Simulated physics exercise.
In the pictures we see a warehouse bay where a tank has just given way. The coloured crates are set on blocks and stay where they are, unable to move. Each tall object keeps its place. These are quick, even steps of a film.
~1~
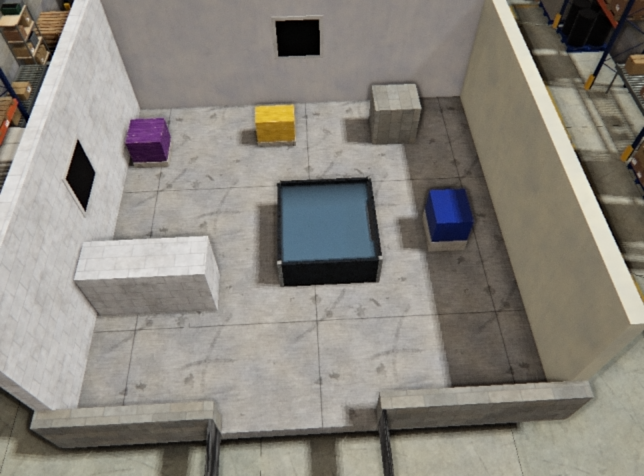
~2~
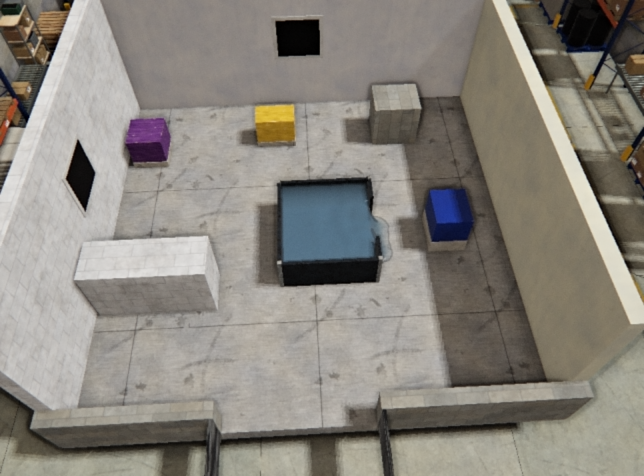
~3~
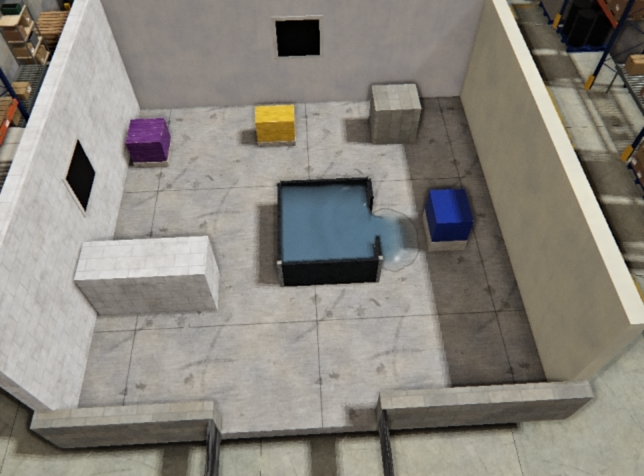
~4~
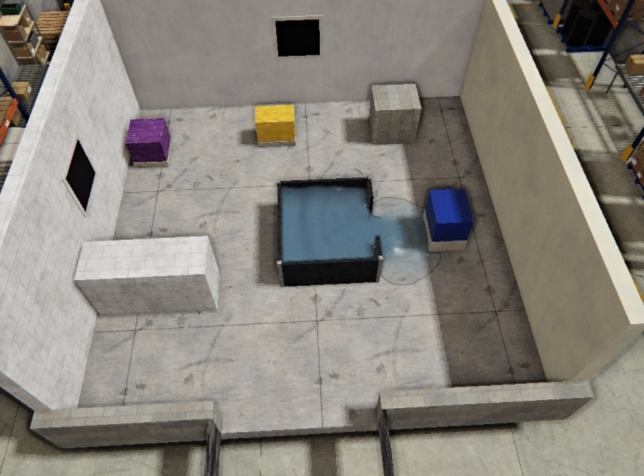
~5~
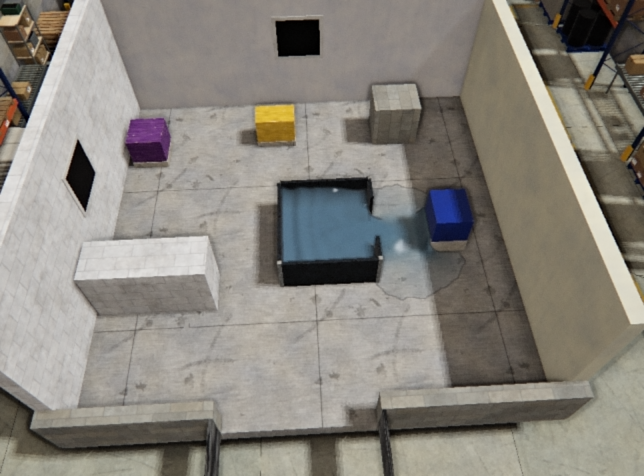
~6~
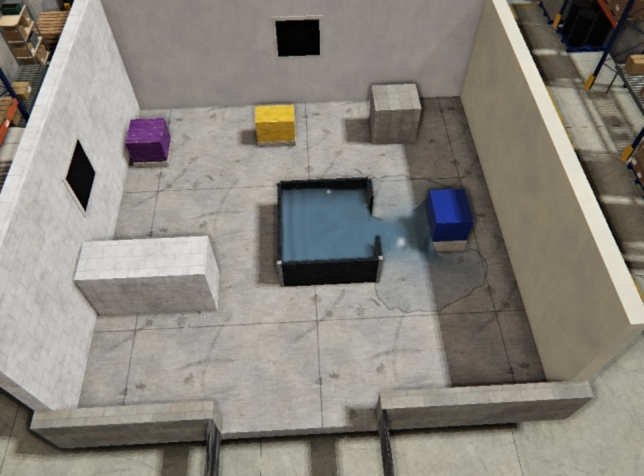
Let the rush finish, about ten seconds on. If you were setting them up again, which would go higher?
I'd say the blue crate goes higher, the yellow crate can stay, the purple crate can stay.
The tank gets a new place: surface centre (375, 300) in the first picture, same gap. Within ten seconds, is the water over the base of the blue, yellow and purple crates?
Looking at each in turn, the blue is left untouched, the yellow is left untouched and the purple is left untouched.
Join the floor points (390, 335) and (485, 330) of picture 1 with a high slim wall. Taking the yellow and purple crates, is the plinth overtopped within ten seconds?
Observation - yellow: Not flooded; purple: Not flooded.
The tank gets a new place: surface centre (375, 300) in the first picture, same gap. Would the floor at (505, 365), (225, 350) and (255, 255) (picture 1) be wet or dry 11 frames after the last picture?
Results in order - swamped, left untouched, left untouched.
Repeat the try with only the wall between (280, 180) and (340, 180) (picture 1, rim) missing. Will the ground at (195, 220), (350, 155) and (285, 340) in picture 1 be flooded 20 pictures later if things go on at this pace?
Point by point: Unwetted, drenched, unwetted.
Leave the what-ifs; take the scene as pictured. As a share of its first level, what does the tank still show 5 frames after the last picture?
It works out to roughly 62 percent.
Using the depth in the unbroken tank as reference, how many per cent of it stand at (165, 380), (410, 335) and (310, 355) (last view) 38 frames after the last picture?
The three come to near 0, 6 and 4 per cent respectively.
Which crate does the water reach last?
The answer here is the purple-painted one.
A moment on, water covers 15 % of the floor; the blue crate water round its plinth, the yellow crate not reached, the purple crate not reached.
Next, water covers 30 % of the floor; the blue crate water round its plinth, the yellow crate not reached, the purple crate not reached.
Then, water covers 35 % of the floor; the blue crate water round its plinth, the yellow crate water round its plinth, the purple crate not reached.
Later, water covers 65 % of the floor; the blue crate water round its plinth, the yellow crate water round its plinth, the purple crate not reached.
In the end, water covers 90 % of the floor; the blue crate was topped, the yellow crate stayed above the water, the purple crate stayed above the water.
